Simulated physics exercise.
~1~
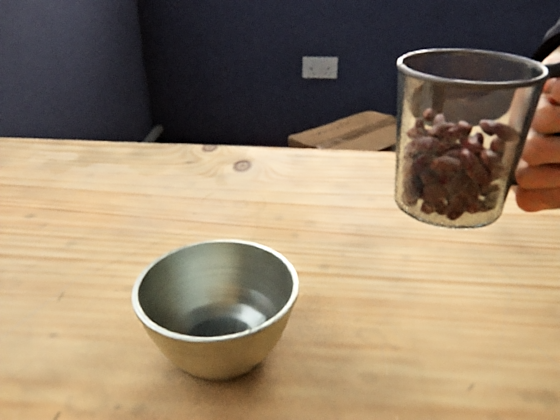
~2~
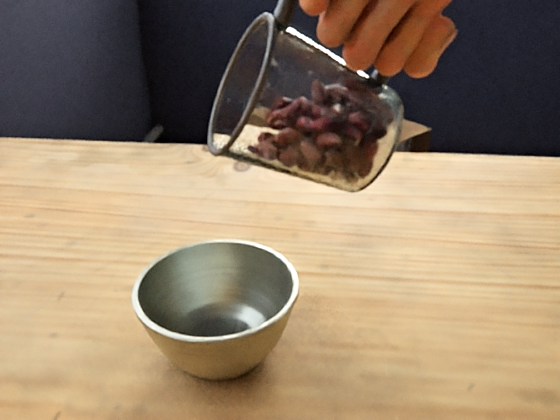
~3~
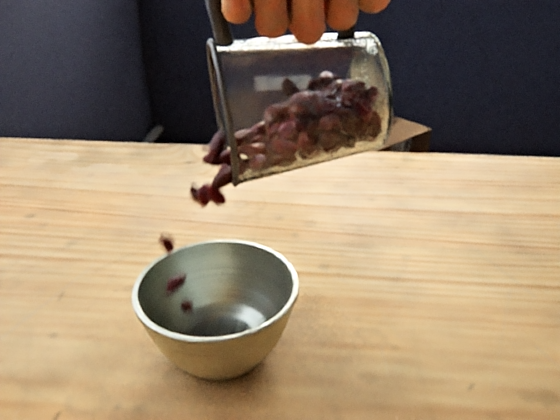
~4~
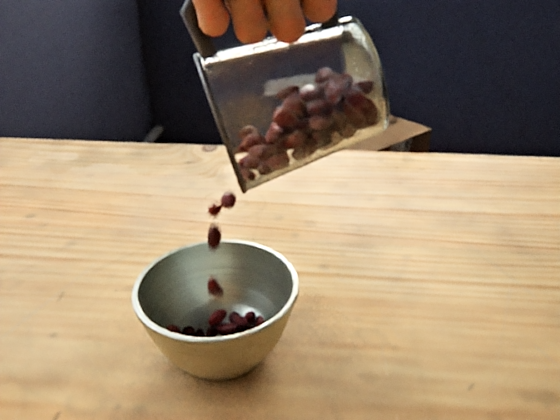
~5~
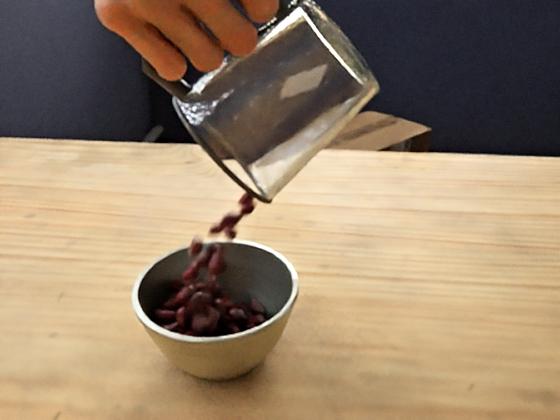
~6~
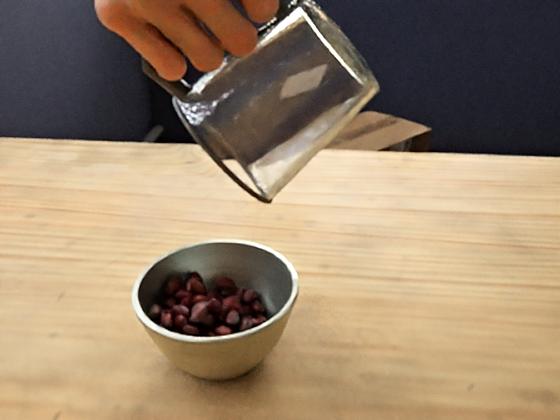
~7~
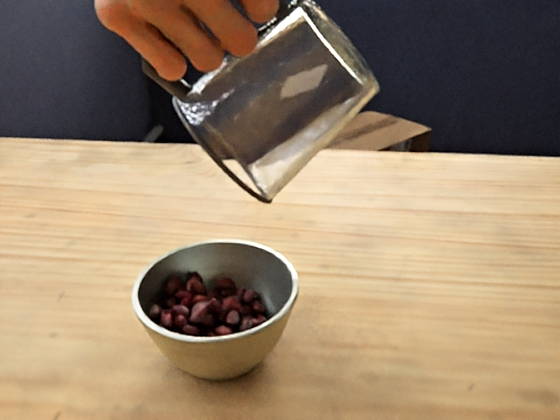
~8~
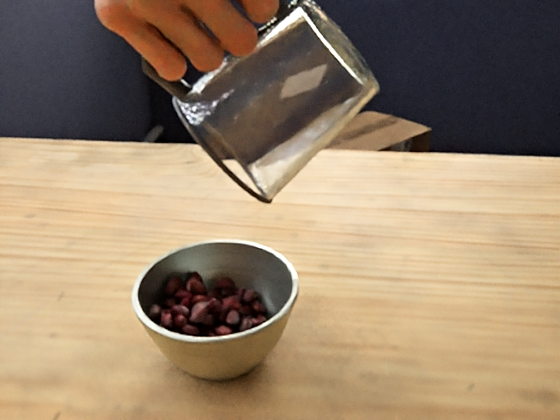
A hand tilts a clear cup and pours all its dark red beans into a bowl.
